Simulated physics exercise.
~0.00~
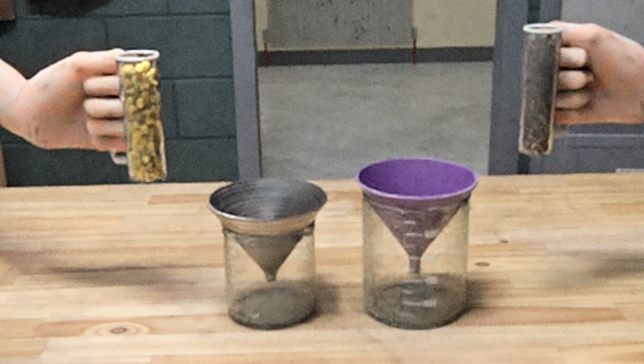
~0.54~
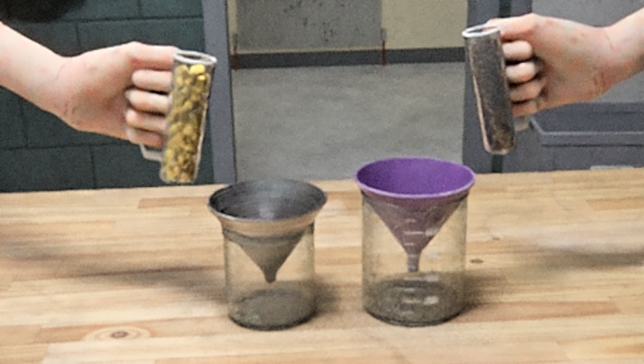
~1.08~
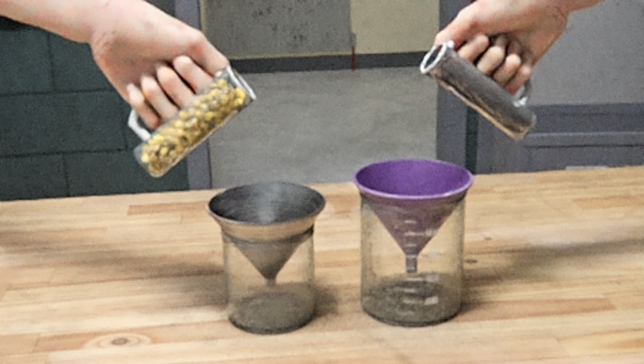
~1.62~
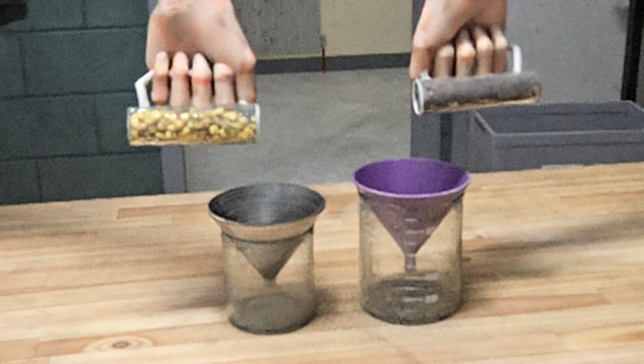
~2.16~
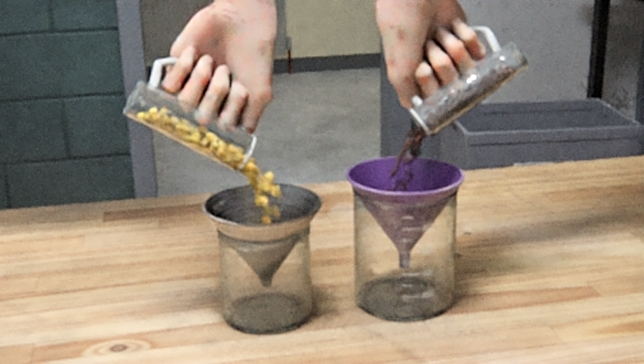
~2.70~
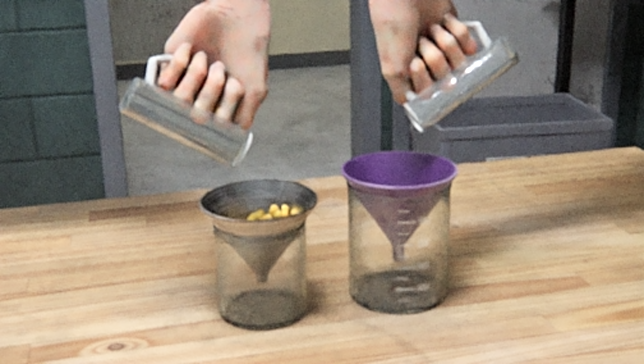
Two hands tip cups of yellow and dark pieces into funnels, leaving yellow ones piled in the left.
